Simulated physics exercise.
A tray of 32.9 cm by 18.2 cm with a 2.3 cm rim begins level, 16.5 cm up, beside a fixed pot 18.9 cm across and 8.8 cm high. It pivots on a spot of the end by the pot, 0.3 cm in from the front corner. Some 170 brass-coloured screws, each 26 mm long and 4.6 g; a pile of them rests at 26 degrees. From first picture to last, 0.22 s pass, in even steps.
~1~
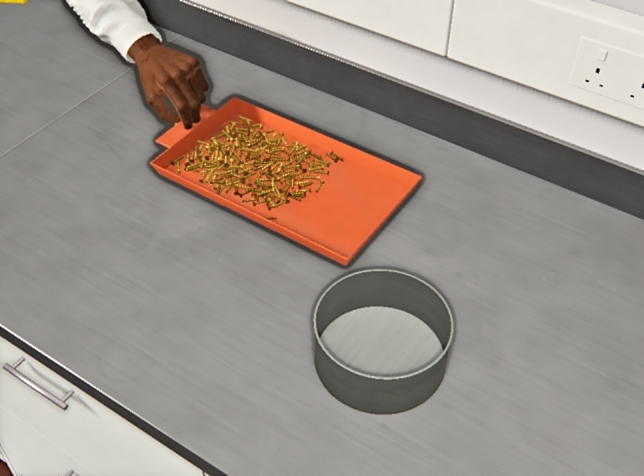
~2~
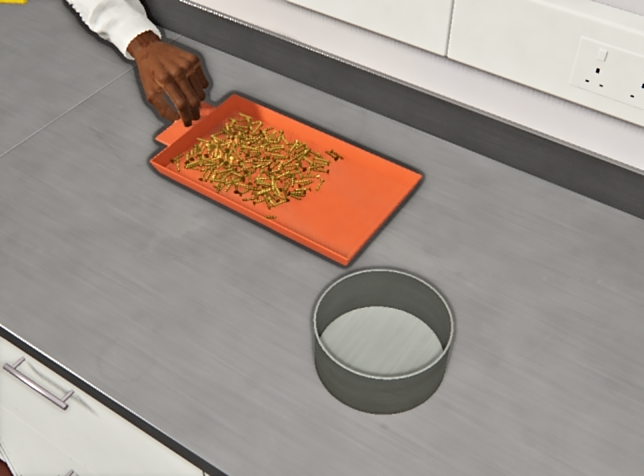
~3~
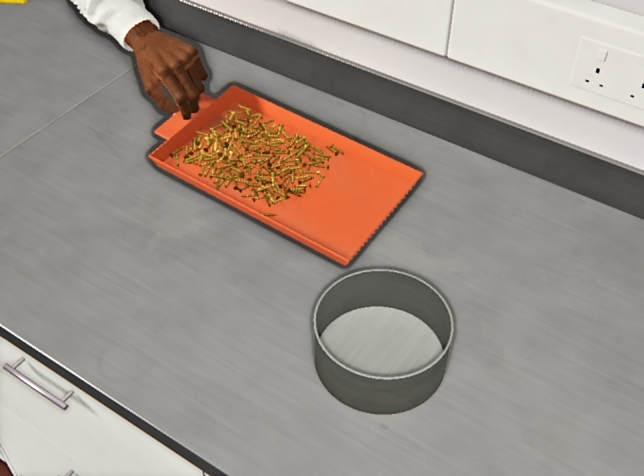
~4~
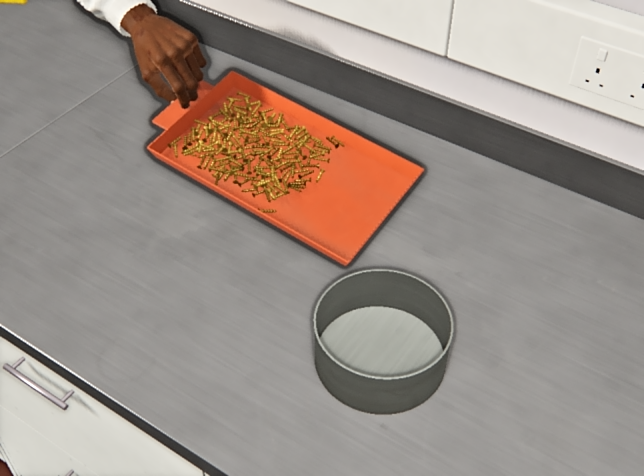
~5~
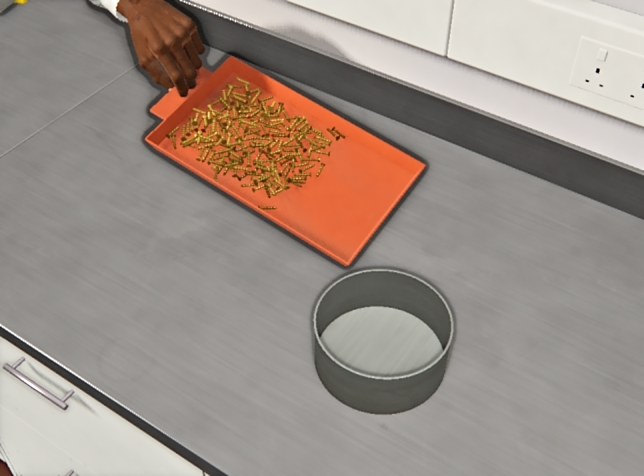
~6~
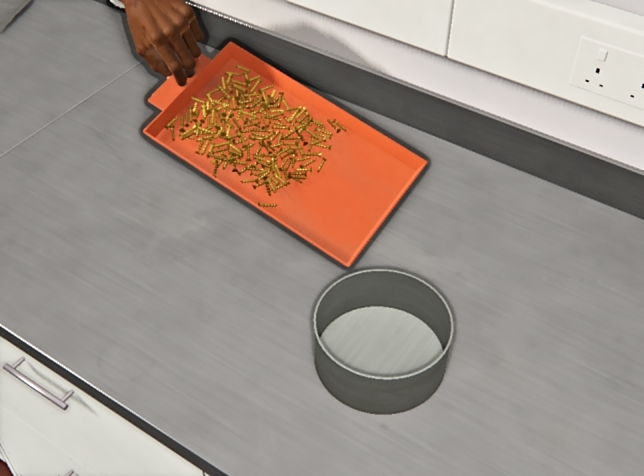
At first, an orange tray holding a pile of small brass-coloured screws lies flat on a grey counter near a round grey pot, a hand at its handle. The hand then gradually raises the handle end, tilting the tray moderately towards the pot, while the screws stay heaped near the raised end.
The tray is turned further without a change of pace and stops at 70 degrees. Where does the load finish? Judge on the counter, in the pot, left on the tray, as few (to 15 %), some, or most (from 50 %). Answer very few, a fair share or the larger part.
Counter a fair share, pot the larger part, tray very few.
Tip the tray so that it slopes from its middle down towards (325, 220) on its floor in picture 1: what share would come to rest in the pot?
Some 90 per cent.
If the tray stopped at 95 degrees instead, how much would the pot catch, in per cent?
Then about 75 per cent.
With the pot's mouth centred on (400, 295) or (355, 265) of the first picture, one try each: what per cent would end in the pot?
Some 20 and 0 per cent.
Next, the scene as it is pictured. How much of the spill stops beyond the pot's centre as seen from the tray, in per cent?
Some 60 per cent.
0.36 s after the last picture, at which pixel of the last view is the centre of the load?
Around (283, 190).
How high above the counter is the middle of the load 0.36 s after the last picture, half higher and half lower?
Roughly 28 cm.
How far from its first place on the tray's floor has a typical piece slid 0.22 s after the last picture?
Some 3 cm.
Then, 0.22 s after the last picture, tilt 46 degrees; the tray holds 100 %, the pot 0 %.
Then, 0.36 s after the last picture, tilt 63 degrees; the tray holds 100 %, the pot 0 %.
Then, 0.63 s after the last picture, tilt 70 degrees; the tray holds 5 %, the pot 60 %.
In the end, counter 25 %, pot 70 %, tray 0 %.
